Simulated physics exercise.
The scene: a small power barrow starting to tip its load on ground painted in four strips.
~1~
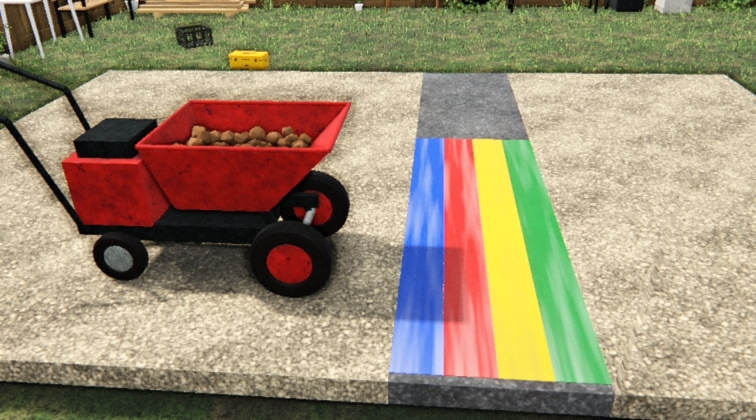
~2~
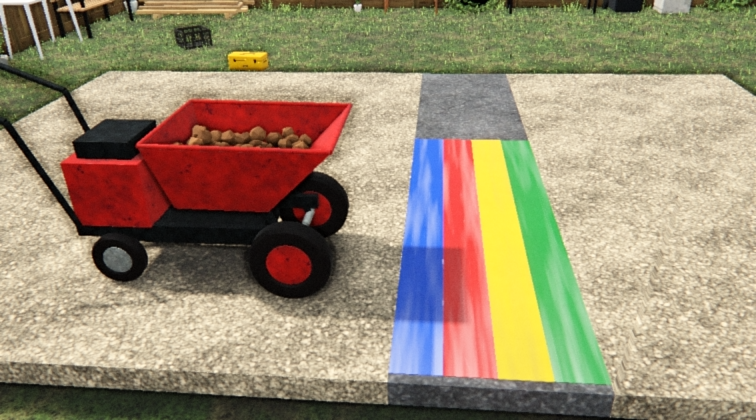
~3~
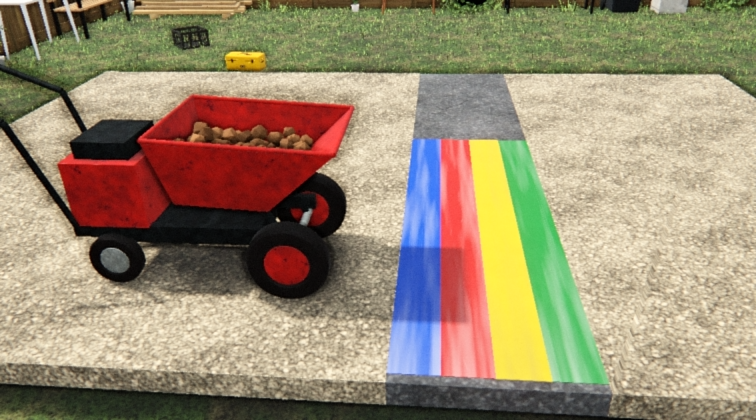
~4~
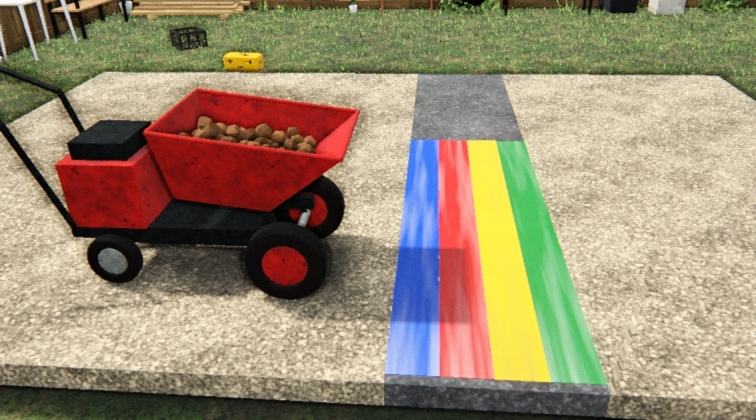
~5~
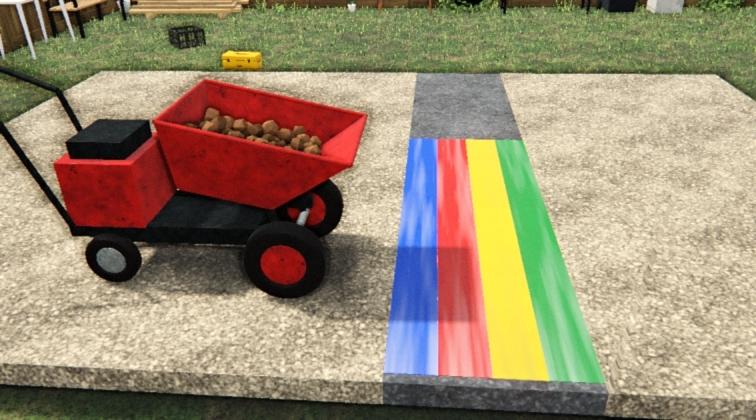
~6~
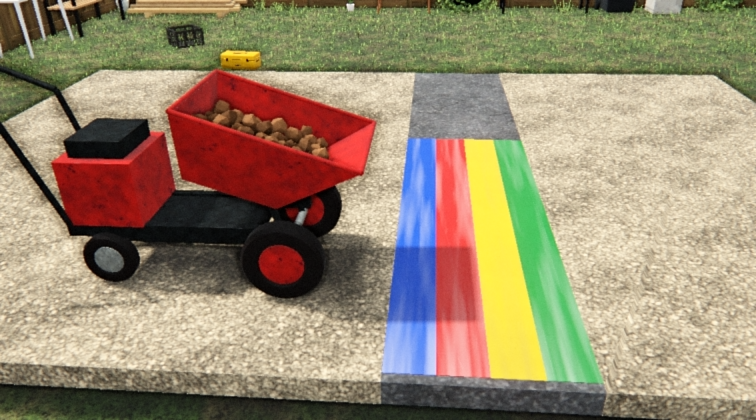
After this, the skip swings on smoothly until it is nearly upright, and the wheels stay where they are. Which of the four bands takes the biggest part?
The red strip carries the most.
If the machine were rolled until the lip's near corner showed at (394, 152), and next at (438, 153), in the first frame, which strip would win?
One: The strip in yellow. Two: The green strip.
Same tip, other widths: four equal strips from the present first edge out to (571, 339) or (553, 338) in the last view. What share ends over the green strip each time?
About 10 and 20 per cent.
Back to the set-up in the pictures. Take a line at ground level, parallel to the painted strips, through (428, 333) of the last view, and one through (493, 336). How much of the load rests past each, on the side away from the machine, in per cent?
In turn 80 and 30 in a hundred.
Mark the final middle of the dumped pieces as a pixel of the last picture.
Near (463, 263).
Shortly afterwards, skip tipped steeply; the whole lot in the skip.
Next, skip tipped steeply; the bulk in the skip; a little over the blue strip; a little over the red strip.
Some moments later, skip tipped right over; a little in the skip; near a quarter over the blue strip; near half over the red strip; near a quarter over the yellow strip; a little over the green strip; only a few off the paint.
In the end, skip tipped right over; a little in the skip; near a quarter over the blue strip; near a third over the red strip; near a quarter over the yellow strip; a little over the green strip; only a few off the paint.
